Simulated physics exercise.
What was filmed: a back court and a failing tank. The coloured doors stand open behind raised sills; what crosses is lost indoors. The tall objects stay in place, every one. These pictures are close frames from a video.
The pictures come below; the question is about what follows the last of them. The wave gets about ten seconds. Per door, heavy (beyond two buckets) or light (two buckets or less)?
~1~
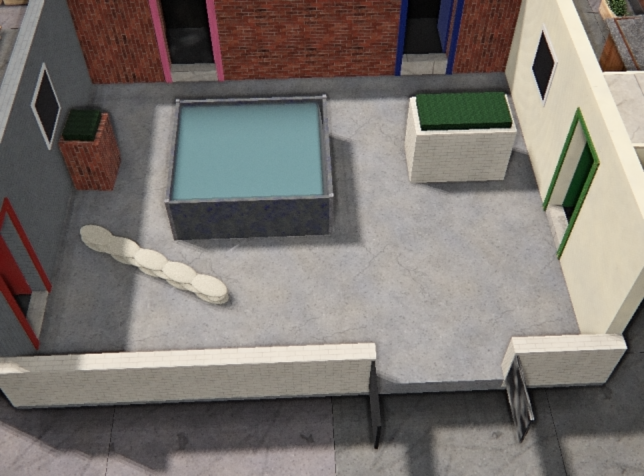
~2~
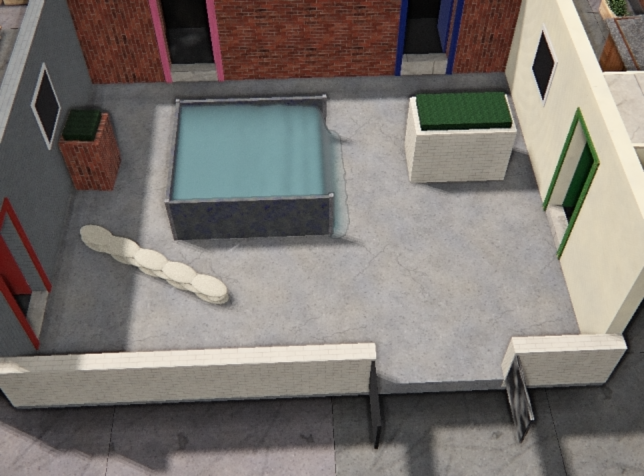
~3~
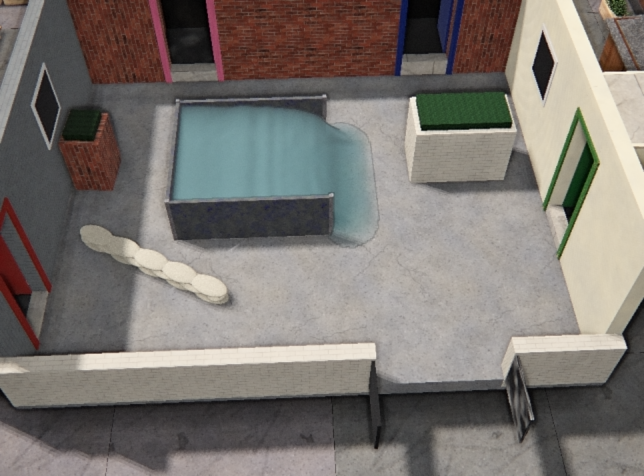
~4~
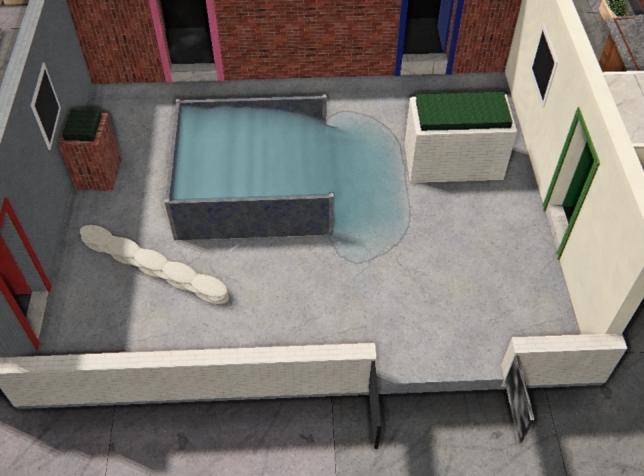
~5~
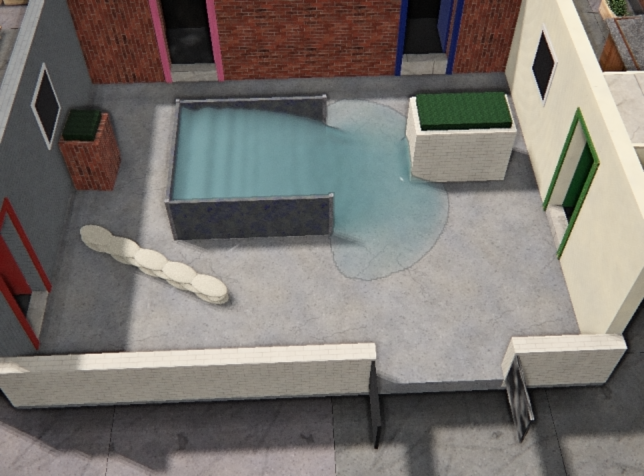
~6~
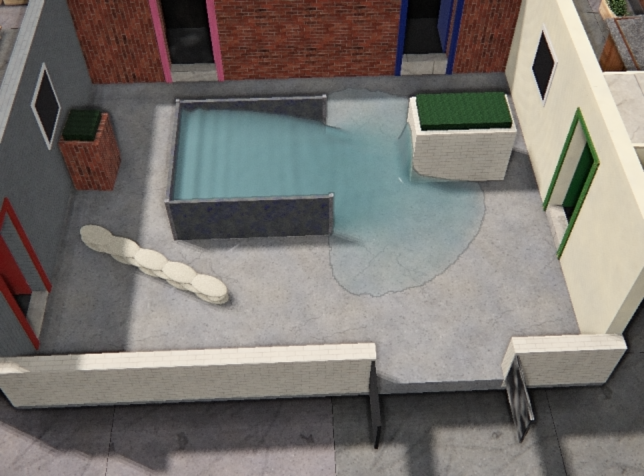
Green door - heavy; pink door - light; blue door - light; red door - heavy.
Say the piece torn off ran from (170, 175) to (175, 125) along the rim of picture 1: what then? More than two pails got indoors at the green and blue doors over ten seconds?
Verdict - green door is safe, blue door is safe.
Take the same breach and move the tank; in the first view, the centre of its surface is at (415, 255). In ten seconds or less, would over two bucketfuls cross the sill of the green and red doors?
My guess: The green door gets past it, while the red door stays short of it.
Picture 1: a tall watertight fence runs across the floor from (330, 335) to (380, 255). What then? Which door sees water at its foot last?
That'd be the red one.
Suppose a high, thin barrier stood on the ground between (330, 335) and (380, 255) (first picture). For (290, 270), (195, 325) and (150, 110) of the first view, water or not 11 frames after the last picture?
Results in order: Bone-dry / bone-dry / bone-dry.
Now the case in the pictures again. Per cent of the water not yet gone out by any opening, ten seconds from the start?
It comes to roughly 72 per cent.
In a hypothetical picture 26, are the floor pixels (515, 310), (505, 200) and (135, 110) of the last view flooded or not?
Result, as listed: Wetted / wetted / not wetted.
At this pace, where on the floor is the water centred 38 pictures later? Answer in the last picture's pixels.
Centre of the water: Near (391, 207).
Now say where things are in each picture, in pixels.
The first picture shows still water in the tank at (251, 150).
In the second picture, the front is at a hidden place, out from the gap at (326, 171).
In the third picture, the front is at (359, 241), out from the gap at (326, 172).
In the fourth picture, water pours out at (326, 173) and has run to (367, 119).
In the fifth picture, the front is at (406, 264), out from the gap at (326, 174).
In the sixth picture, the front is at (480, 212), out from the gap at (326, 174).
A moment on, water covers 40 % of the floor; the green door under two buckets in, the pink door not reached, the blue door wet at the sill, nothing in, the red door not reached.
Next, water covers 45 % of the floor; the green door far over two buckets in, the pink door not reached, the blue door under two buckets in, the red door not reached.
Then, water covers 50 % of the floor; the green door far over two buckets in, the pink door not reached, the blue door under two buckets in, the red door not reached.
Later, water covers 75 % of the floor; the green door far over two buckets in, the pink door wet at the sill, nothing in, the blue door under two buckets in, the red door not reached.
In the end, water covers 95 % of the floor; the green door far over two buckets in, the pink door wet at the sill, nothing in, the blue door under two buckets in, the red door over two buckets in.
